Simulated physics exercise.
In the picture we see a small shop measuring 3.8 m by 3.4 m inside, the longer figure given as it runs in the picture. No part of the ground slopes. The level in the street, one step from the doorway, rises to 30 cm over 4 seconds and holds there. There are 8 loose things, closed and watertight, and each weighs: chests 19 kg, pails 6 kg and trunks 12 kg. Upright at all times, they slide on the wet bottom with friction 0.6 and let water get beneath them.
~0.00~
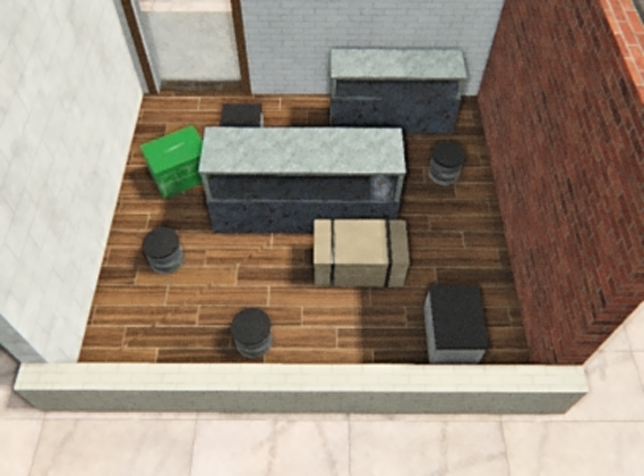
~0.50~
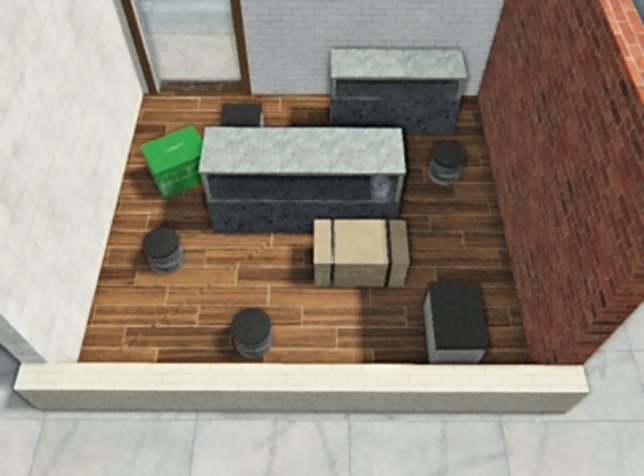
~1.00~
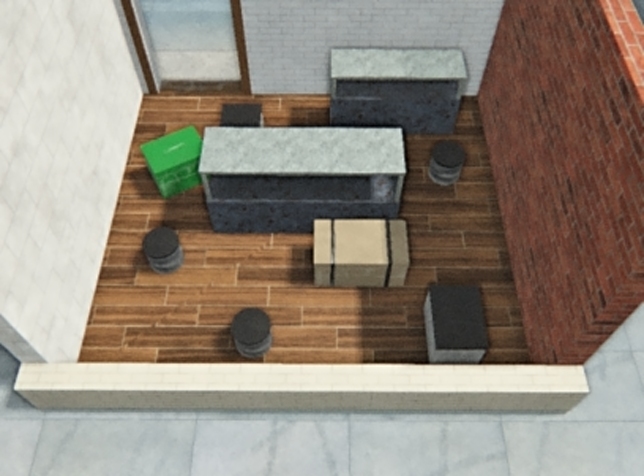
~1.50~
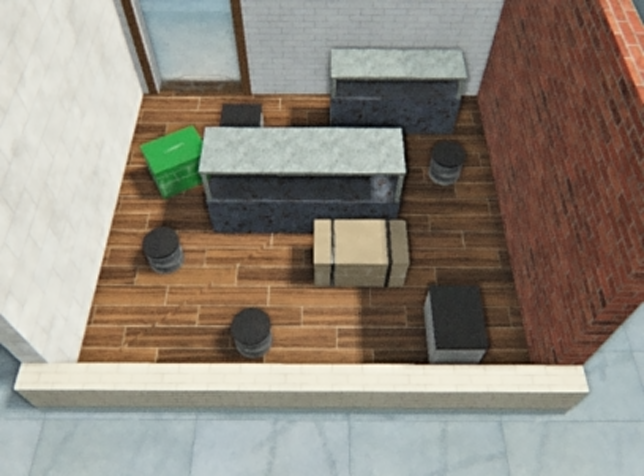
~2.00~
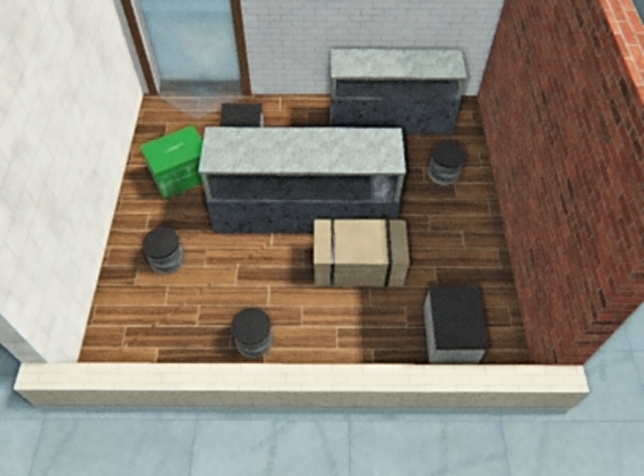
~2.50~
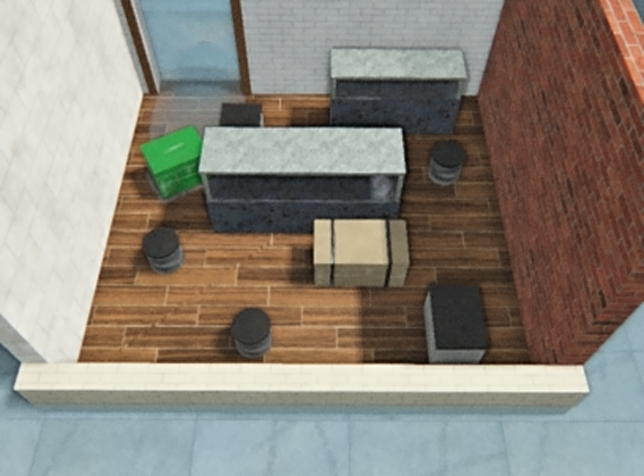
Small shop with wooden floor standing still as bluish water covers the paving outside and a thin sheet creeps in through the doorway.
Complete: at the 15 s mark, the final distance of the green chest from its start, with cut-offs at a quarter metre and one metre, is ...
Past one metre.
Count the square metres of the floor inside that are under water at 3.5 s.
Some 3.0 m2 of it.
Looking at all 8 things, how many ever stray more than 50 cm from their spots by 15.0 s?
By my count, 8.
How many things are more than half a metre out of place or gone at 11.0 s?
I count 6 of them.
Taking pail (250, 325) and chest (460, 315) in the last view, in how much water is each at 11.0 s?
First about 20 cm, second about 21 cm.
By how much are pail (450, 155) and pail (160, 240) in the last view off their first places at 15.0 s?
Net displacement, in order: 100 cm; 200 cm.
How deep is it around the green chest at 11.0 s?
The depth there is around 11 cm.
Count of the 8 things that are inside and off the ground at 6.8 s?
The count is 3.
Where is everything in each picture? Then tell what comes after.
The green chest at (174, 149) rests on the ground; 0.0 m2 under water; 0 of 8 have shifted, in the first frame.
The green chest at (174, 149) rests on the ground; water covers 0.0 m2; 0 of 8 have shifted, in the second frame.
The green chest at (174, 149) rests on the ground; 0.0 m2 under water; 0 of 8 have shifted, in the third frame.
The green chest at (174, 149), on the bottom; water covers 0.0 m2; 0 of 8 have shifted, in the fourth frame.
The green chest at (174, 149), on the bottom; 0.2 m2 under water; 0 of 8 have shifted, in the fifth frame.
The green chest at (174, 149), on the bottom; water covers 0.9 m2; 0 of 8 have shifted, in the sixth frame.
After 3.5 s the green chest is near (164, 170), 0.3 m from its start, aground; 0 afloat.
After 6.8 s the green chest is near (267, 273), 1.7 m from its start, aground; 3 afloat.
After 11.0 s the green chest is near (297, 266), 1.8 m from its start, afloat; 8 afloat.
After 15.0 s the green chest is near (480, 229), 2.9 m from its start, afloat; 8 afloat.
